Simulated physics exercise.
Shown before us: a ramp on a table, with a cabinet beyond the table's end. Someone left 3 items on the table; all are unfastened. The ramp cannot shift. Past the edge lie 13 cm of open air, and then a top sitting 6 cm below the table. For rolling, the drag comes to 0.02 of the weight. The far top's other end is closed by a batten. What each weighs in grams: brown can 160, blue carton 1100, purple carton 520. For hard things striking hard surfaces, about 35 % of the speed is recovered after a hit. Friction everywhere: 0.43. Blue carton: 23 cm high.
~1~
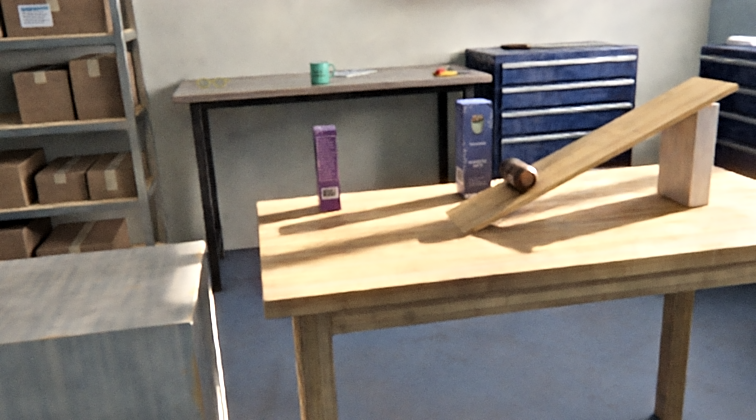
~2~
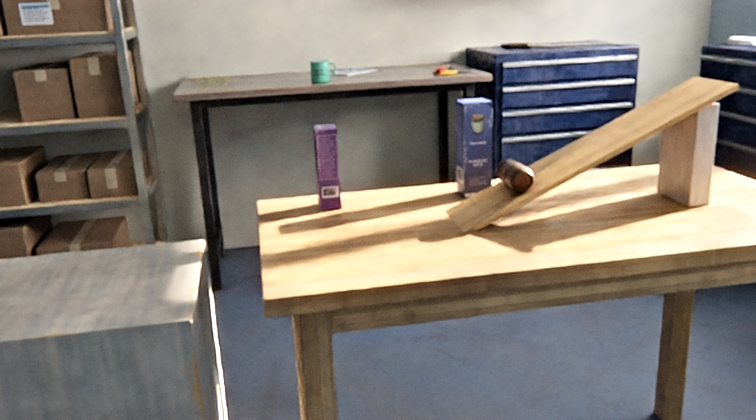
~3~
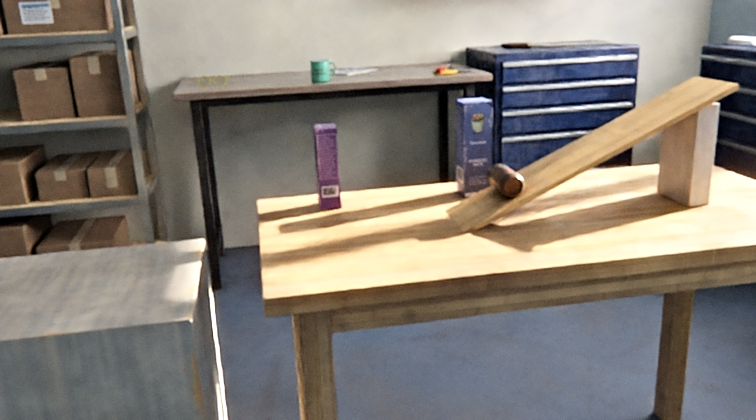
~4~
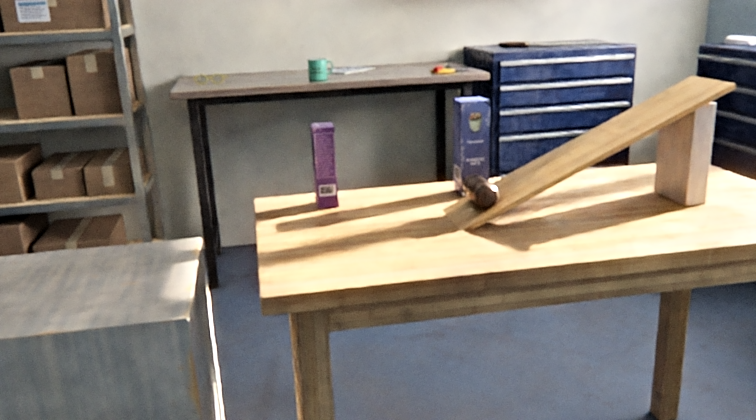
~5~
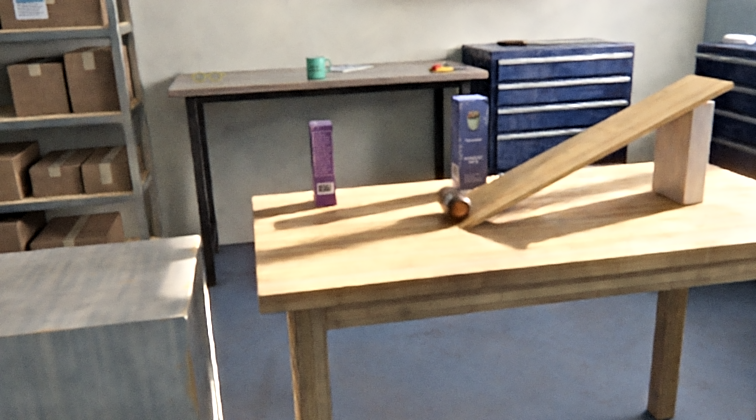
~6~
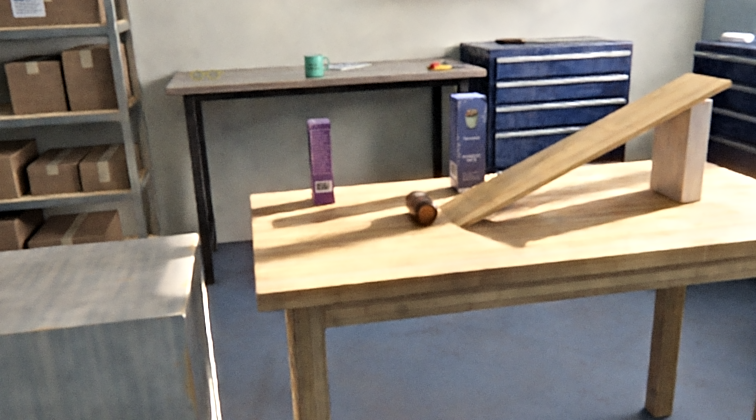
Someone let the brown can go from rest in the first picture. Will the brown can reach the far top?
I think it plunges down.
Then, 0.40 s after the last picture, 3 cm of run left; brown can near (268, 221).
Then, 0.80 s after the last picture, down in the gap.
By the end, down in the gap; the bystanders in place, give or take 8 cm.
